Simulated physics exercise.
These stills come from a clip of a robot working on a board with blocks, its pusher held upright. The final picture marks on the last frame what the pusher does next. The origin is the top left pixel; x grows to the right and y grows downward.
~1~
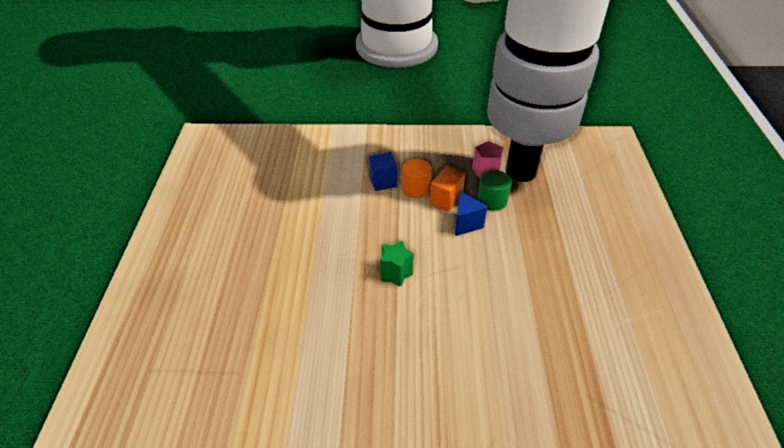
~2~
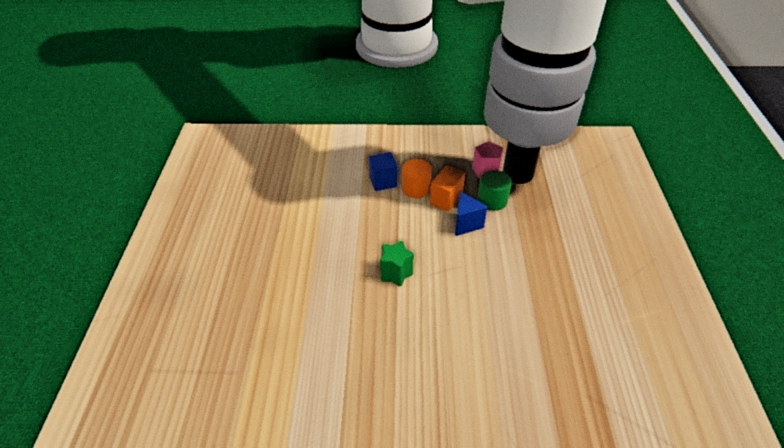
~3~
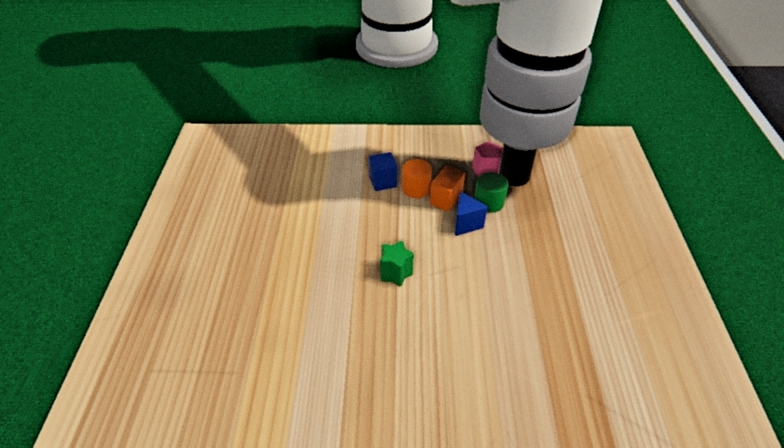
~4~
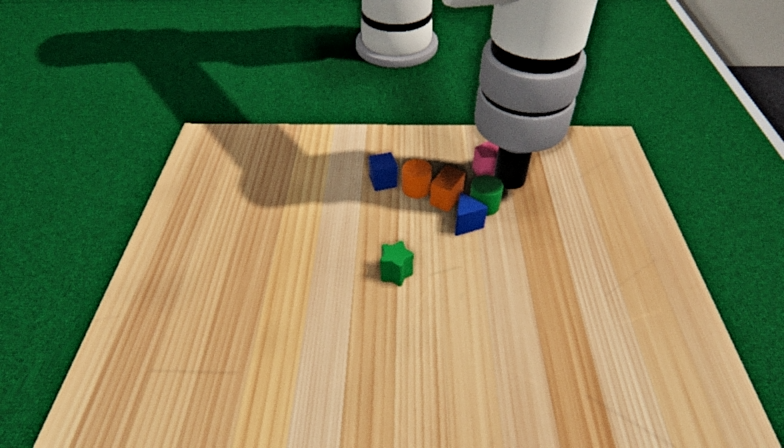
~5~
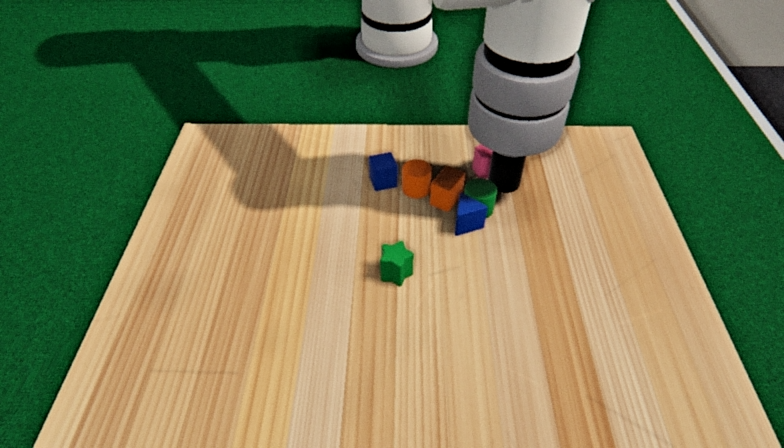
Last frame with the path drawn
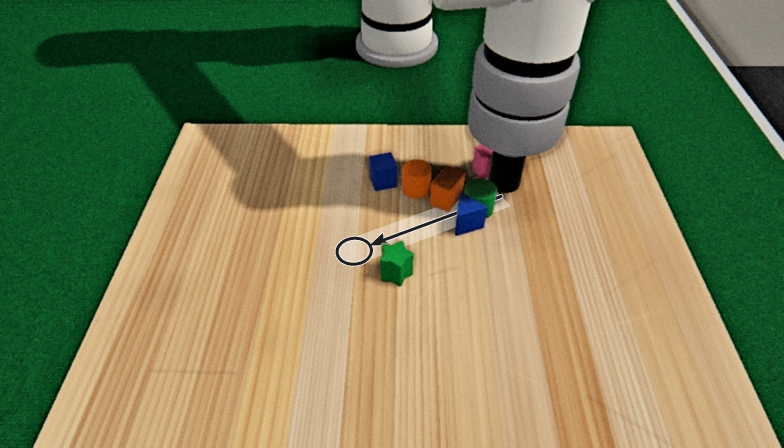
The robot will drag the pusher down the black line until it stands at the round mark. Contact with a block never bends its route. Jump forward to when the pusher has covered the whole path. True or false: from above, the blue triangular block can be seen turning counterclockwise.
The statement is correct.
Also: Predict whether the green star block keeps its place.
The green star block will be pushed away from where it stands.
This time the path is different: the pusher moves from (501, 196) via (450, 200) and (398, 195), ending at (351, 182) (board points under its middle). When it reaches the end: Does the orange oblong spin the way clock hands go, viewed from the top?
That would be a no.
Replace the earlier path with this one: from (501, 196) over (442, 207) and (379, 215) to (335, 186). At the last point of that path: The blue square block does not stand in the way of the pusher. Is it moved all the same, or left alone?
By the time the path is finished, it has moved at least a centimetre.
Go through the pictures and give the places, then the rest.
In the first frame, tip of the pusher (521, 172), middles of tops, green star block (396, 252), orange oblong (448, 177), blue triangular block (469, 204), green circular block (496, 179).
In the second frame, pusher (518, 174), nothing pushed.
In the third frame, pusher (514, 176), green circular block (493, 181).
In the fourth frame, pusher (509, 179), green circular block (488, 184).
In the fifth frame, pusher (504, 183), green star block (396, 252), orange oblong (448, 177), blue triangular block (469, 204), green circular block (481, 188).
The line goes from (501, 196) to (354, 251).
The first path, step by step. One third of the way, pusher (456, 200); orange oblong (440, 177), turned 25° clockwise; blue triangular block (442, 229), turned 65° anticlockwise; green circular block (435, 209).
Two thirds of the way, pusher (406, 218); green star block (392, 260); orange oblong (437, 178), turned 30° clockwise; blue triangular block (440, 233), turned 80° anticlockwise; green circular block (397, 235).
At the end, pusher (353, 238); green star block (393, 272), turned 15° anticlockwise; orange oblong (437, 178), turned 30° clockwise; blue triangular block (440, 233), turned 80° anticlockwise; green circular block (369, 253).
